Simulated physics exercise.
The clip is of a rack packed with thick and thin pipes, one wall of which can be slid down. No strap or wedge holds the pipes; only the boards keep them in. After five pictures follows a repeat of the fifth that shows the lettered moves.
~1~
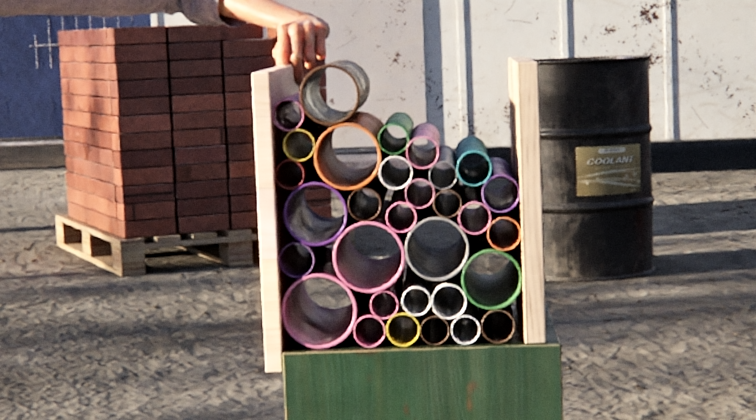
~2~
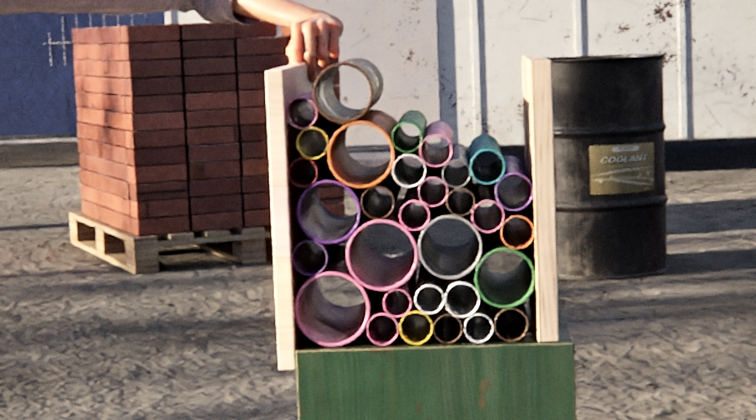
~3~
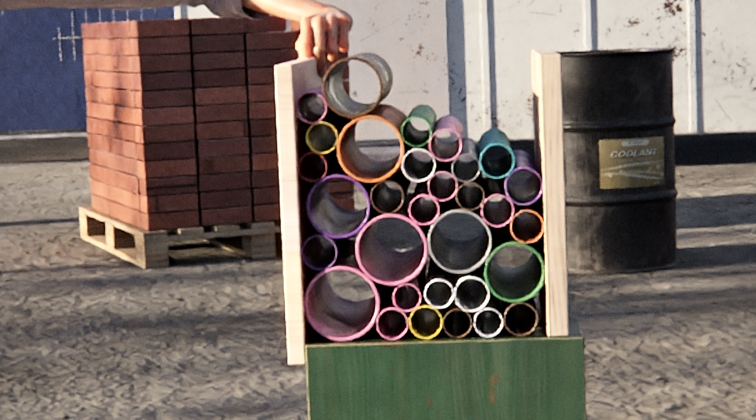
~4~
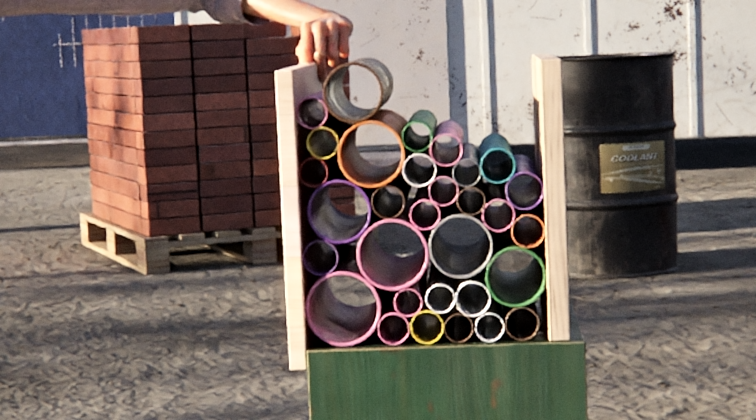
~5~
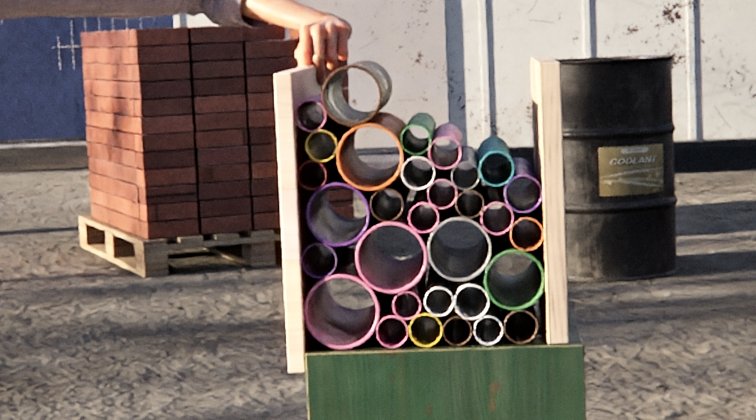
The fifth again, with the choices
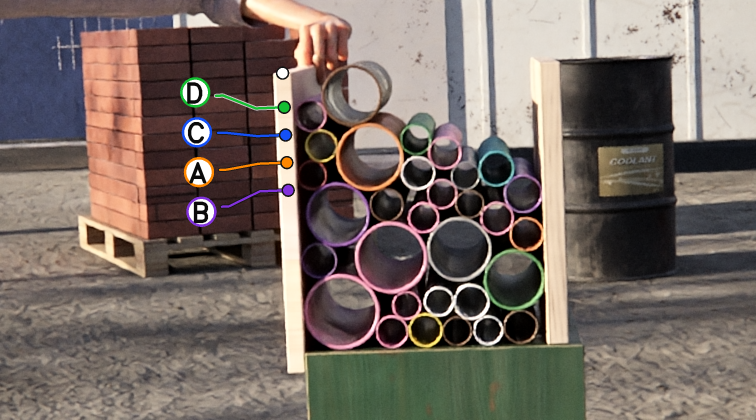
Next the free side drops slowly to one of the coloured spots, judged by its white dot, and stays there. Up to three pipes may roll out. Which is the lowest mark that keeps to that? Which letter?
Down to B.
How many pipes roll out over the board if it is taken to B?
At B the number is one.
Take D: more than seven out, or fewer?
Fewer than seven.
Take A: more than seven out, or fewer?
It loses fewer than seven.
On the copy, A at (287, 163); B at (288, 191); C at (286, 135); D at (284, 107); the white dot at (283, 73).
On B. First, top of the board (295, 128).
Then, top of the board (298, 189).
Finally, top of the board (298, 190), one out over the board.
By contrast, A one out over the board; C none out over the board; D none out over the board.
